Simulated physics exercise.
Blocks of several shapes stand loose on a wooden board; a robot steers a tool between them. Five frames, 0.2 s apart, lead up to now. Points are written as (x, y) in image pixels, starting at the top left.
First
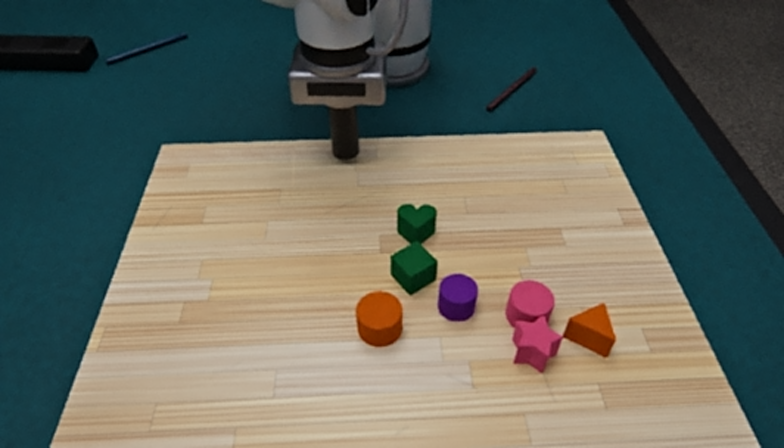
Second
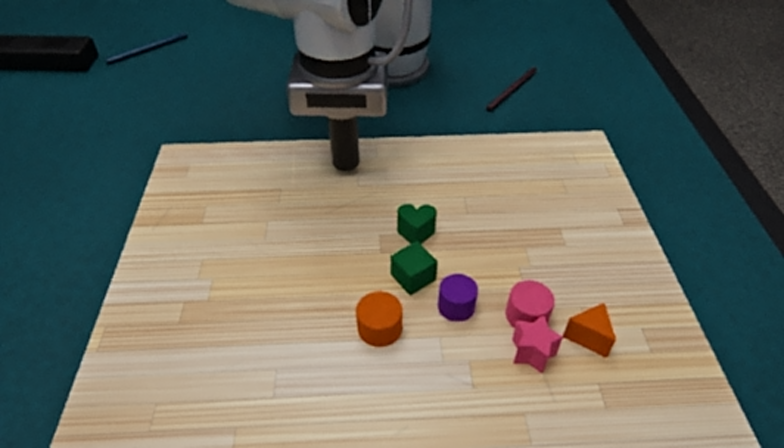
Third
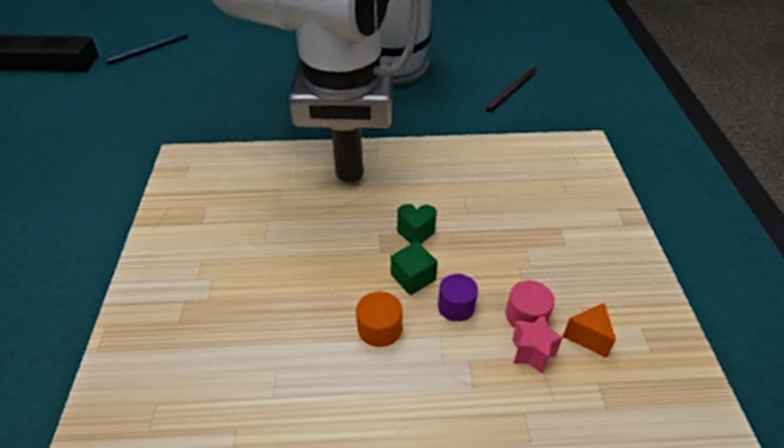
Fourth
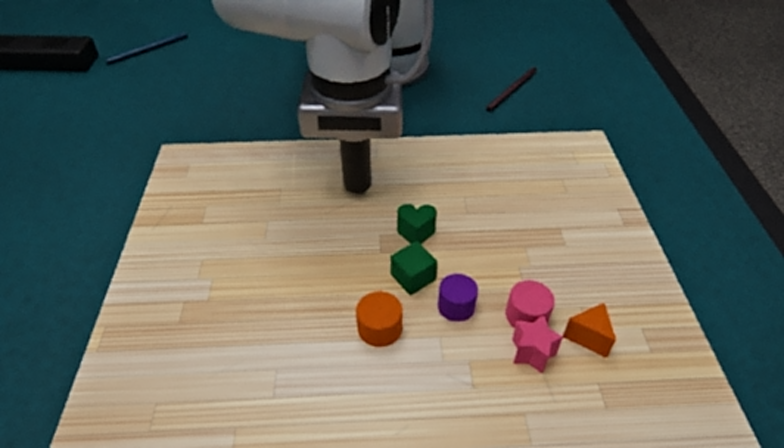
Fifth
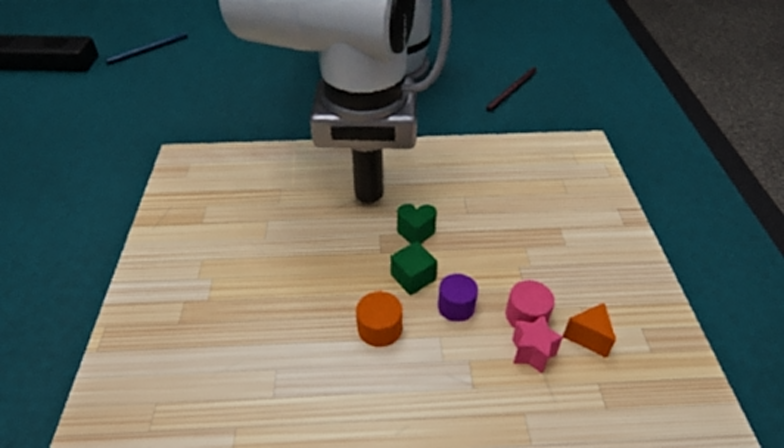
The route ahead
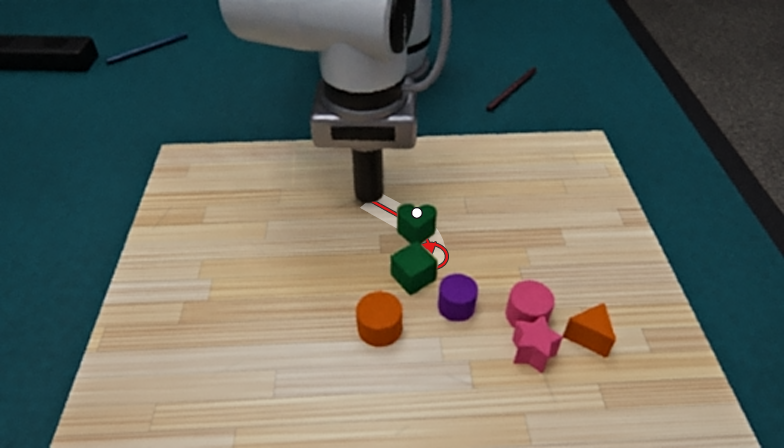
To begin with, a robot arm holds a dark tool at the far edge of a wooden board, with green, orange, purple and pink blocks standing nearer the viewer. The tool moves a short way forward, then drifts slightly right toward the green heart, while every block stays still.
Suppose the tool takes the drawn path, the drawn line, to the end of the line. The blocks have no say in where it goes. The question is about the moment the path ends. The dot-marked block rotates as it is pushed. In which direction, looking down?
From above, counter-clockwise.
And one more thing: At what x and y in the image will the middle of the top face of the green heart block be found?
Pixel (464, 247).
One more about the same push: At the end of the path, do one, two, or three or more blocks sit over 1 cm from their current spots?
My forecast: 1.
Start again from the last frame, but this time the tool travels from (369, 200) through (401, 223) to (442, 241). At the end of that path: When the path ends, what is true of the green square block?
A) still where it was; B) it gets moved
A (still where it was)
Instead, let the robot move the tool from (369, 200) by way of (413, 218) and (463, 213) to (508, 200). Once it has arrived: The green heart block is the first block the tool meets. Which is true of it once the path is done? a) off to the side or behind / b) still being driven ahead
I choose a.
The drawn path runs from (369, 200) by way of (395, 214) and (421, 231) to (431, 256); the dot is on the green heart block.
What follows on the original path. One third of the way, tool at (396, 208); nothing pushed yet.
Two thirds of the way, tool at (421, 224); green heart block at (445, 231).
At the end, tool at (431, 249); green square block not moved; green heart block at (464, 247), turned 50° anticlockwise.
